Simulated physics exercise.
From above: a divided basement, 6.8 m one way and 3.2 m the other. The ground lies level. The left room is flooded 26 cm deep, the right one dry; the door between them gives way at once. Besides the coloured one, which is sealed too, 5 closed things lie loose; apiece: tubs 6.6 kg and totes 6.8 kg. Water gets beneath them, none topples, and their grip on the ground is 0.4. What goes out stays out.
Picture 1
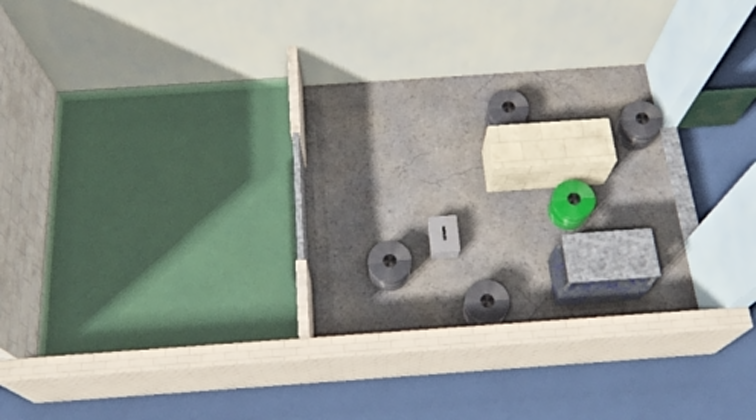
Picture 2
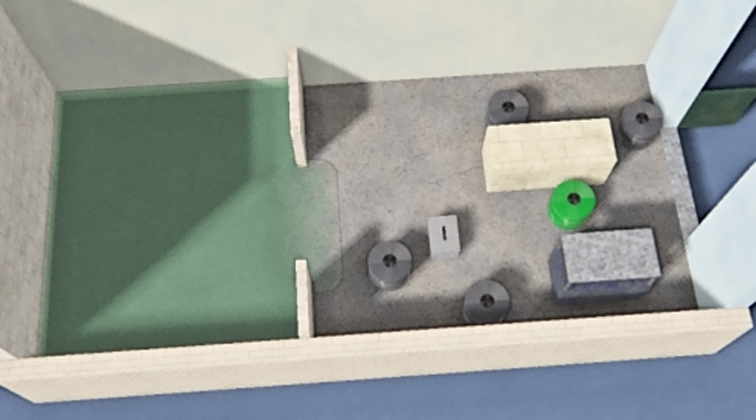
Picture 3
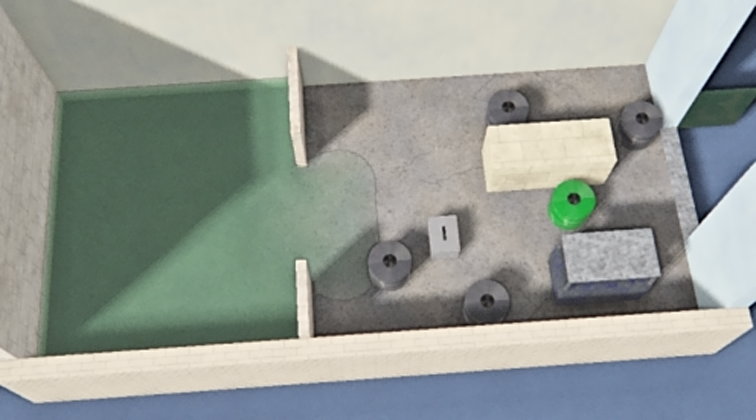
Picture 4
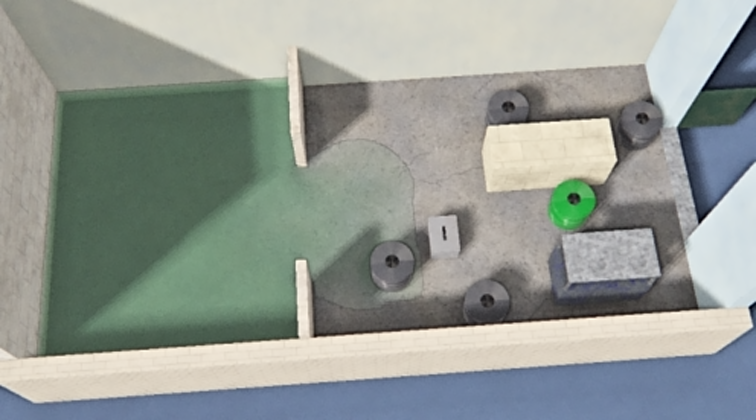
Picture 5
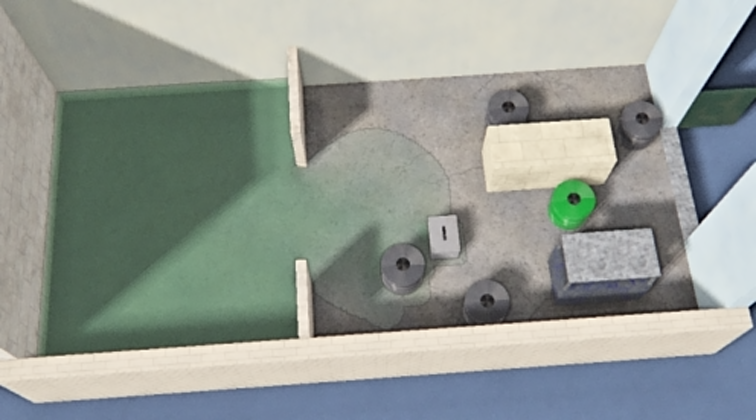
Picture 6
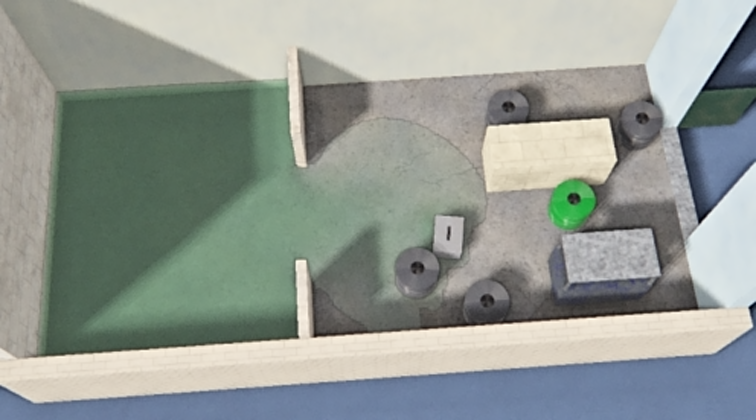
Green water spreading from the left room through an opened gap into the right, nudging a grey tub while the green one stays still.
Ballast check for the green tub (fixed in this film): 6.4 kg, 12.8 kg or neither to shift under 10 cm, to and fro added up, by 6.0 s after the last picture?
For it, neither load is enough.
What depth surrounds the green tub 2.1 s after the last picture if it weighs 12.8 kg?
Roughly 6 cm.
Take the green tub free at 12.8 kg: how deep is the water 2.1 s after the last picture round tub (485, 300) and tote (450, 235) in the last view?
About 10 and 12 cm.
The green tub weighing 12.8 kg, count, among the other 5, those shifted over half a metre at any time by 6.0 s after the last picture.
I count 5.
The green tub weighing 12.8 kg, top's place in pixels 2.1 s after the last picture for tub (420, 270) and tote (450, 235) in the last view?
Near (500, 304) and (538, 250).
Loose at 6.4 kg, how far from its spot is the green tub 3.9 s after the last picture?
About 120 cm.
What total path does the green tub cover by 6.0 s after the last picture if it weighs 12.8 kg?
About 140 cm.
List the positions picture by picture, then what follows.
In the first picture, the green tub at (574, 199) rests on the ground; water covers 8.5 m2; 0 of 6 have shifted.
In the second picture, the green tub at (574, 199), on the bottom; 9.0 m2 under water; 0 of 6 have shifted.
In the third picture, the green tub at (574, 199), on the bottom; water covers 9.7 m2; 0 of 6 have shifted.
In the fourth picture, the green tub at (574, 199), on the bottom; water covers 10.4 m2; 0 of 6 have shifted.
In the fifth picture, the green tub at (574, 199) rests on the ground; water covers 11.0 m2; 1 of 6 have shifted.
In the sixth picture, the green tub at (574, 199) rests on the ground; water covers 11.8 m2; 1 of 6 have shifted.
Then, 0.4 s after the last picture the green tub would be 0 cm from its start with 6.4 kg and 0 cm from its start with 12.8 kg; 0 cm of water round it then.
Then, 2.1 s after the last picture the green tub would be 106 cm from its start with 6.4 kg and 76 cm from its start with 12.8 kg; 6 cm of water round it then.
Then, 3.9 s after the last picture the green tub would be 128 cm from its start with 6.4 kg and gone out with 12.8 kg.
Then, 6.0 s after the last picture the green tub would be gone out with 6.4 kg and gone out with 12.8 kg.
